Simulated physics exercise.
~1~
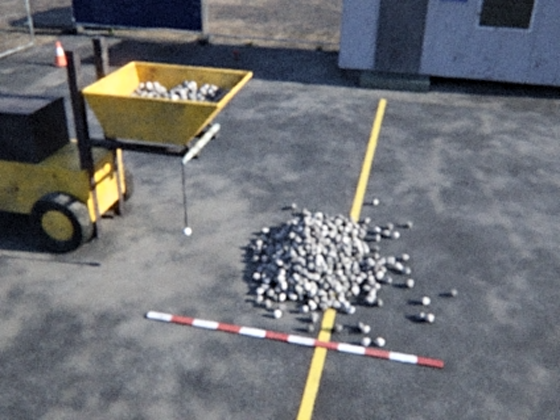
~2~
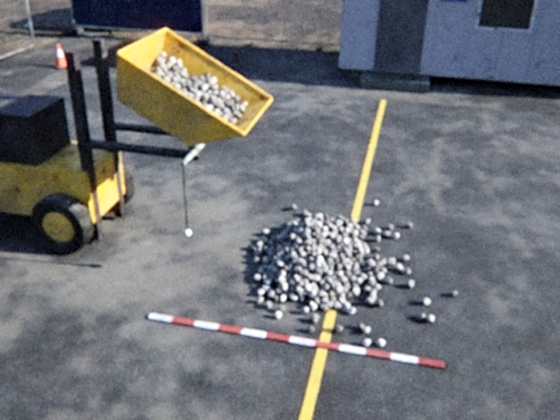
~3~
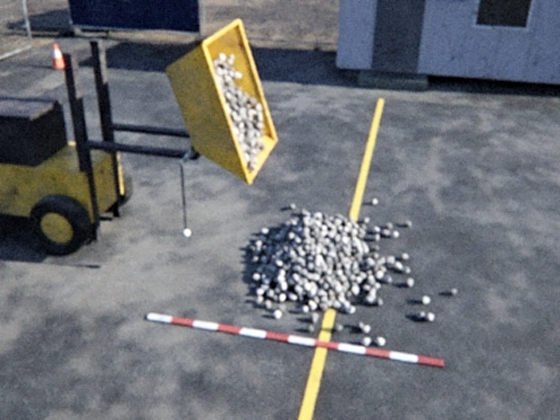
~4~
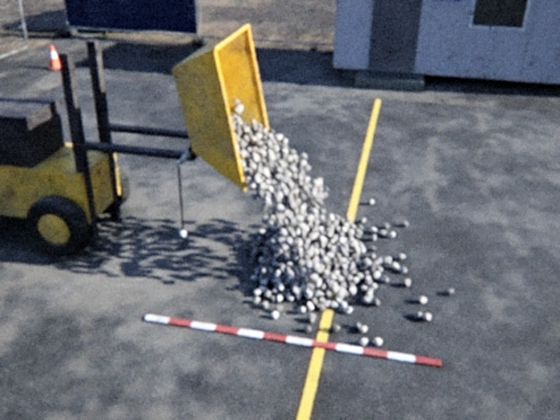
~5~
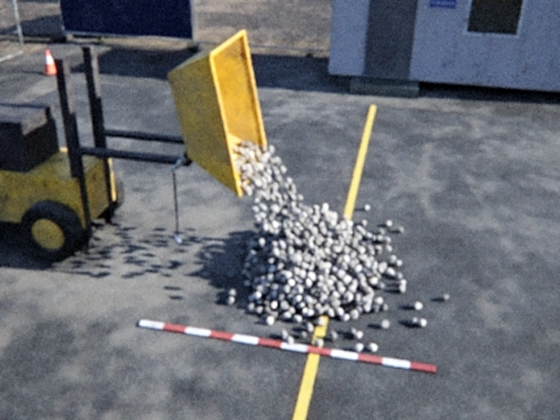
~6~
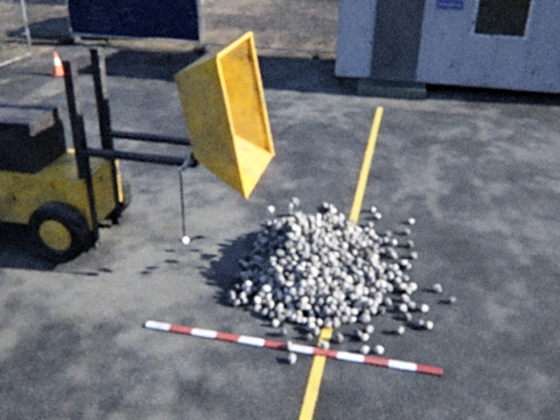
A yellow forklift tipped its raised yellow skip steeply to the right, and grey stones poured onto the pile already lying across the painted yellow line, leaving the skip empty and still tilted above a bigger, wider heap.
